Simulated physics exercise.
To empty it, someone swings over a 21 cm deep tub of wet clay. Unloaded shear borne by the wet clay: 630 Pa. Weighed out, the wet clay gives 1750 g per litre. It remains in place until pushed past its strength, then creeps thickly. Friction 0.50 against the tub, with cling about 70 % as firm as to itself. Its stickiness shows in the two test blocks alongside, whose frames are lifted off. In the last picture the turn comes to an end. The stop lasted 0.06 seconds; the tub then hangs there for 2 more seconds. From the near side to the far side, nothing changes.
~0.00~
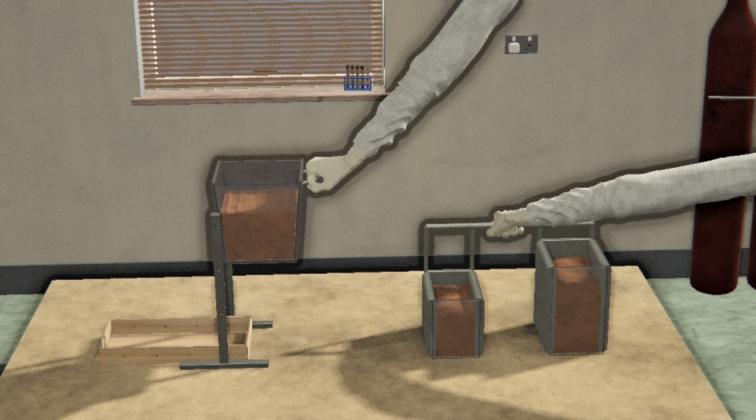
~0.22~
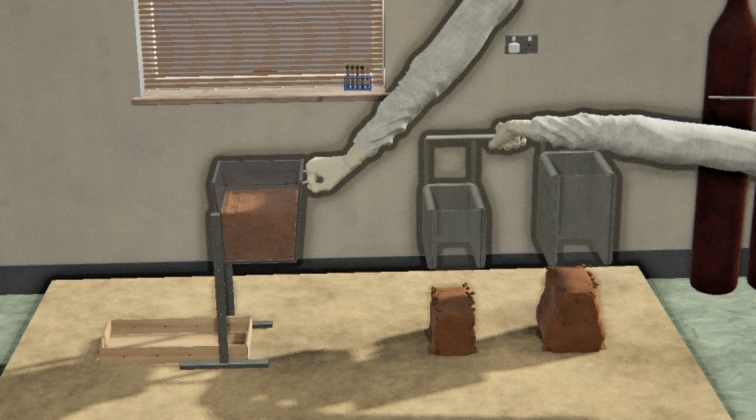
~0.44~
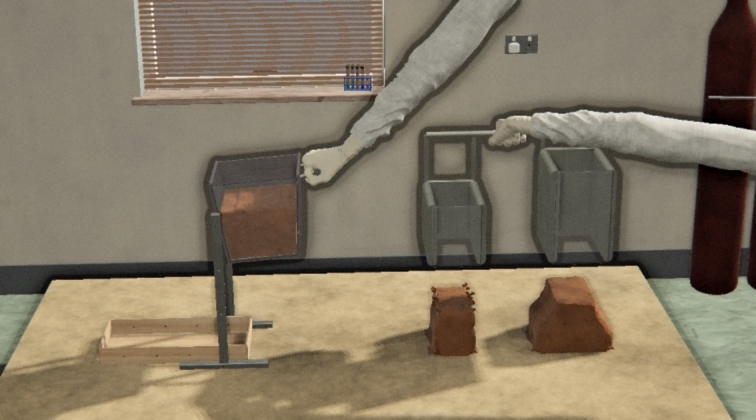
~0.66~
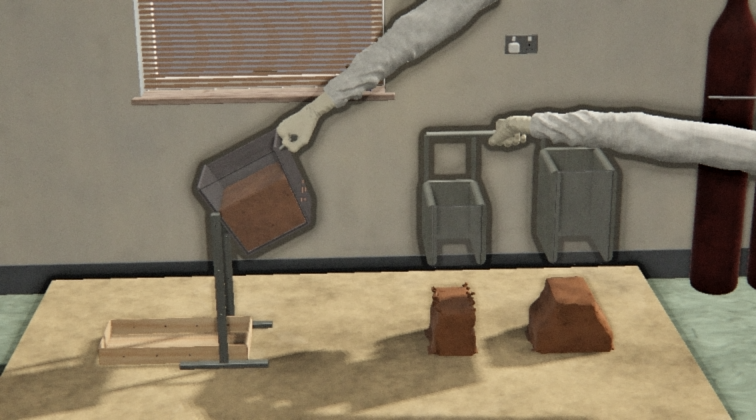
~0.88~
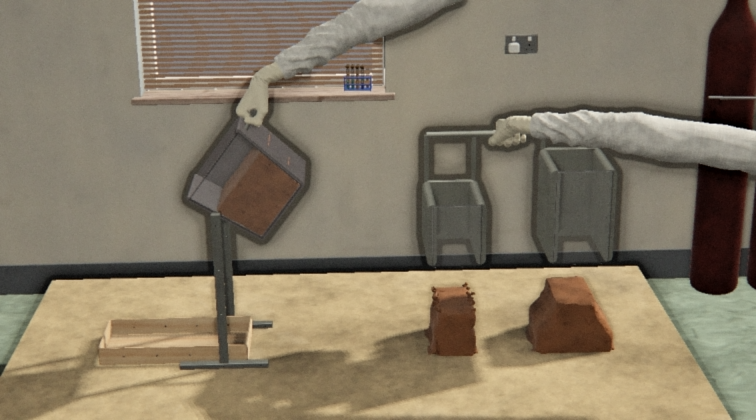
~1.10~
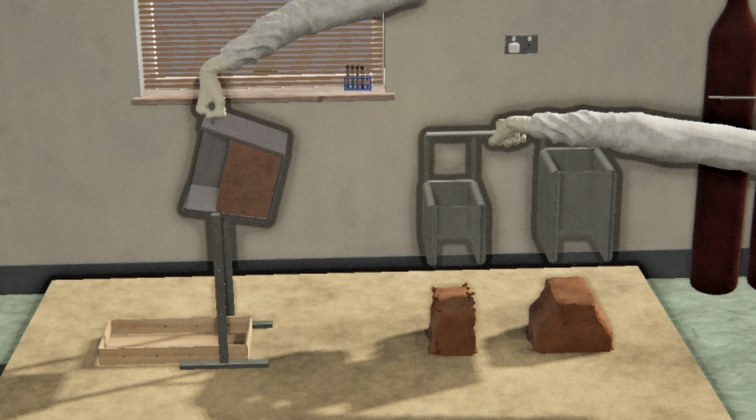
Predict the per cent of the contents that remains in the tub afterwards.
Roughly 100 per cent remains.
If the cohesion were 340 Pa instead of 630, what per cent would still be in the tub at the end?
The share would be near 100 %.
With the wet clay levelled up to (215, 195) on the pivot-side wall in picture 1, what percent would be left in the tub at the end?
Roughly 100 per cent would still be in the tub at the end.
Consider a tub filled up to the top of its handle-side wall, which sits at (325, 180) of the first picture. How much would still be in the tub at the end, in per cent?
Some 100 per cent, I reckon.
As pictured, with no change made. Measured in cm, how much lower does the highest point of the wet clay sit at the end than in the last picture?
About 0 cm.
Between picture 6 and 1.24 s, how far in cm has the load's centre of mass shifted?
Roughly 0 cm.
After 1.24 s, the tub is at 75 degrees and holds 100 %.
After 1.41 s, the tub is at 75 degrees and holds 100 %.
After 1.58 s, the tub is at 75 degrees and holds 100 %.
After 1.75 s, the tub is at 75 degrees and holds 100 %.
After 3.10 s, at the end, the tub is at 75 degrees and holds 100 %.
